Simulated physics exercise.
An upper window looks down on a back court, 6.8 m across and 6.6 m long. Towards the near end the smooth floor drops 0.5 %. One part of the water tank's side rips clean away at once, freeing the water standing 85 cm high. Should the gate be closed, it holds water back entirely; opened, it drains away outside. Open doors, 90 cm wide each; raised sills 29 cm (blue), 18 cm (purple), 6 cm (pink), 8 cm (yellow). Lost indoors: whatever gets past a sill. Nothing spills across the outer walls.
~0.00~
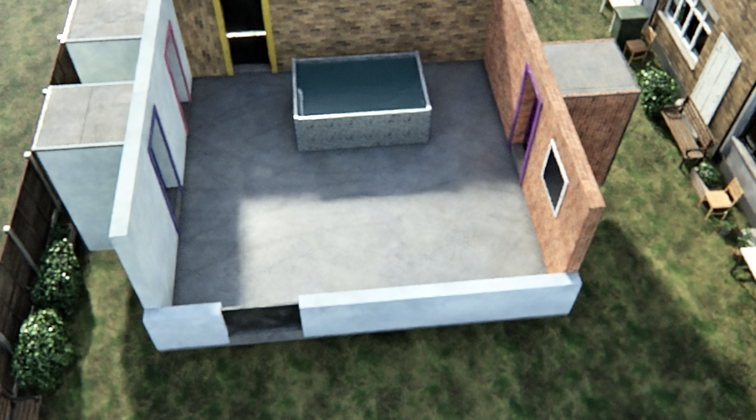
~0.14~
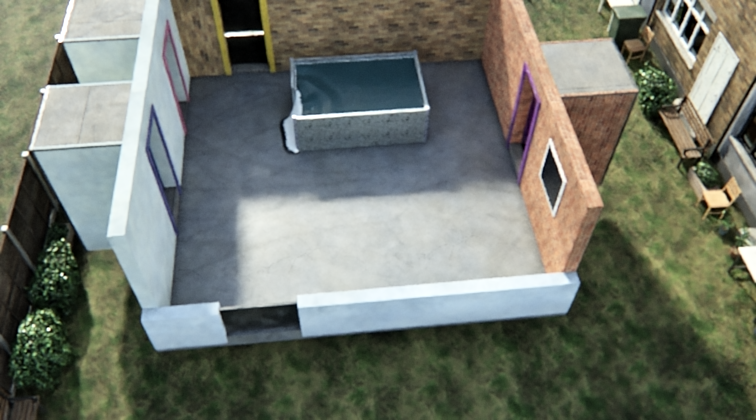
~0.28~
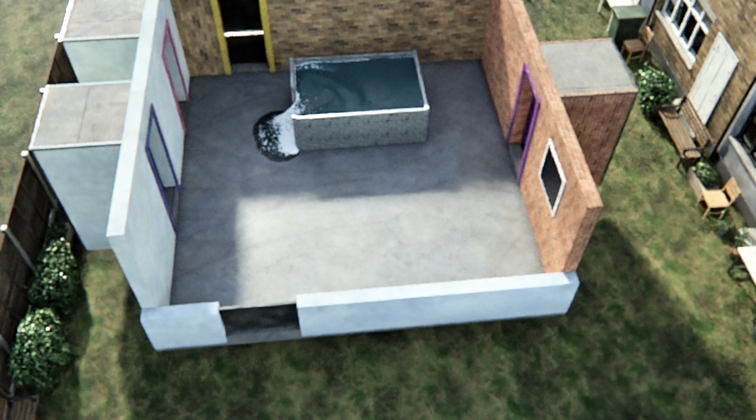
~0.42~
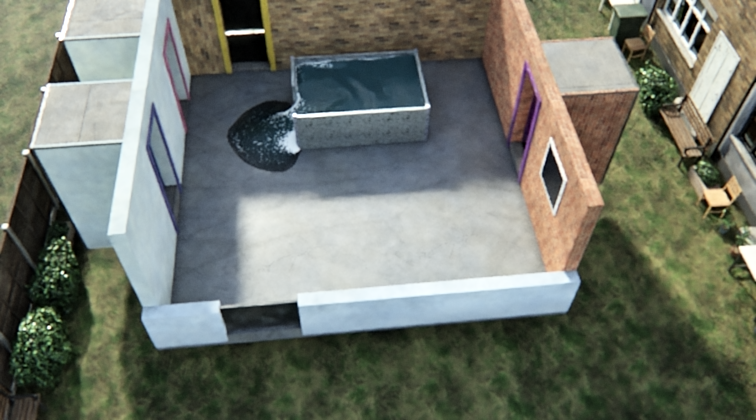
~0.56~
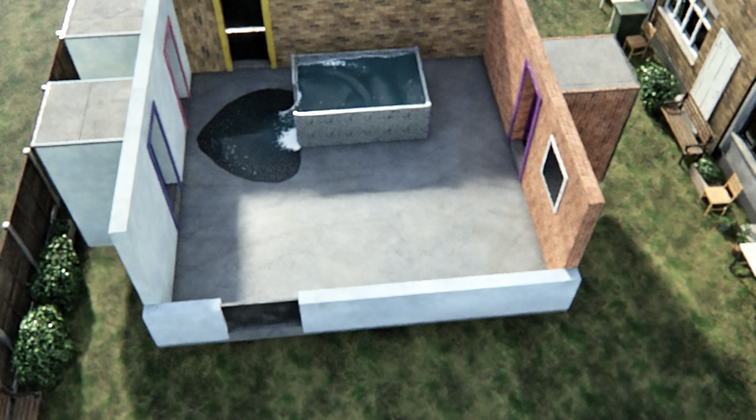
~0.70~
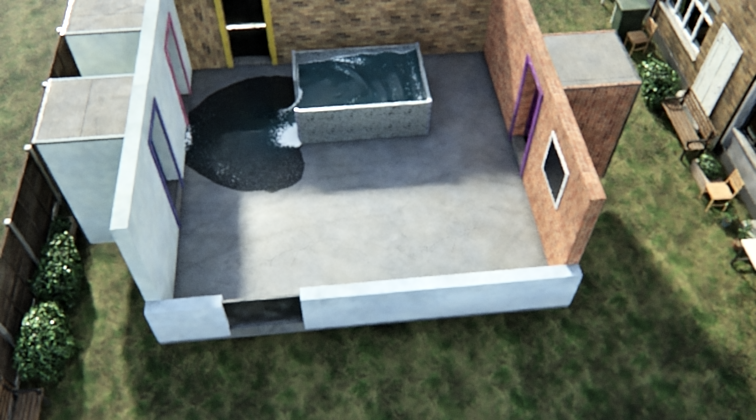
At the start, still water fills a raised tank against the brick back wall of a roofless court with a bare grey floor. Water then bursts from the tank's left end, foaming at the gap, and spreads into a dark, rounded pool reaching the pale left wall while ripples cross the tank.
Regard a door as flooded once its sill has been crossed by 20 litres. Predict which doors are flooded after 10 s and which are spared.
Outcome: At the blue door the limit will not be crossed; at the purple door the limit will not be crossed; at the pink door the limit will be crossed; at the yellow door the limit will not be crossed.
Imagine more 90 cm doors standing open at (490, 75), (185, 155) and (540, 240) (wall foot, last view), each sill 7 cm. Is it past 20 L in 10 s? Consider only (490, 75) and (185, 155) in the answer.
Door 1: Limit not reached; door 2: Limit broken.
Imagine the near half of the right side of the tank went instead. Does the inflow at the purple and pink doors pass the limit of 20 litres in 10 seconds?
Checking each door against the limit: Purple tops it, pink tops it.
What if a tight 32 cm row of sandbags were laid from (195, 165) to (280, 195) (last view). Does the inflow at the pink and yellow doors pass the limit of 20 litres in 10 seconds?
Doors: Pink exceeds / yellow exceeds.
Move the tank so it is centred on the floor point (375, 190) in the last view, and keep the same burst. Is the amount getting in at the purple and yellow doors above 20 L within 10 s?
So the purple door keeps within it and the yellow door tops the limit.
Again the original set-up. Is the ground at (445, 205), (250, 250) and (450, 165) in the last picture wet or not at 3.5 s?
Going in order, clear, then covered, then clear.
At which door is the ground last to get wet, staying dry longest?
Result: Purple door.
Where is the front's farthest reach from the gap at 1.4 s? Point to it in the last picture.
Around pixel (178, 245).
After 1.4 s water covers 25 % of the floor and is deepest (42 cm) near (187, 141); blue door 24 cm at the sill, 0 L in, purple door not reached, pink door 21 cm at the sill, 54 L in, yellow door 5 cm at the sill, 0 L in.
After 2.2 s water covers 30 % of the floor and is deepest (42 cm) near (172, 322); blue door 25 cm at the sill, 0 L in, purple door not reached, pink door 28 cm at the sill, 188 L in, yellow door 3 cm at the sill, 0 L in.
After 3.5 s water covers 40 % of the floor and is deepest (33 cm) near (172, 322); blue door 18 cm at the sill, 0 L in, purple door not reached, pink door 22 cm at the sill, 356 L in, yellow door 7 cm at the sill, 1 L in.
After 6.0 s water covers 75 % of the floor and is deepest (23 cm) near (172, 322); blue door 13 cm at the sill, 0 L in, purple door not reached, pink door 16 cm at the sill, 514 L in, yellow door 8 cm at the sill, 3 L in.
After 10.0 s water covers 95 % of the floor and is deepest (14 cm) near (173, 313); blue door 8 cm at the sill, 0 L in, purple door 8 cm at the sill, 0 L in, pink door 9 cm at the sill, 597 L in, yellow door 6 cm at the sill, 3 L in.
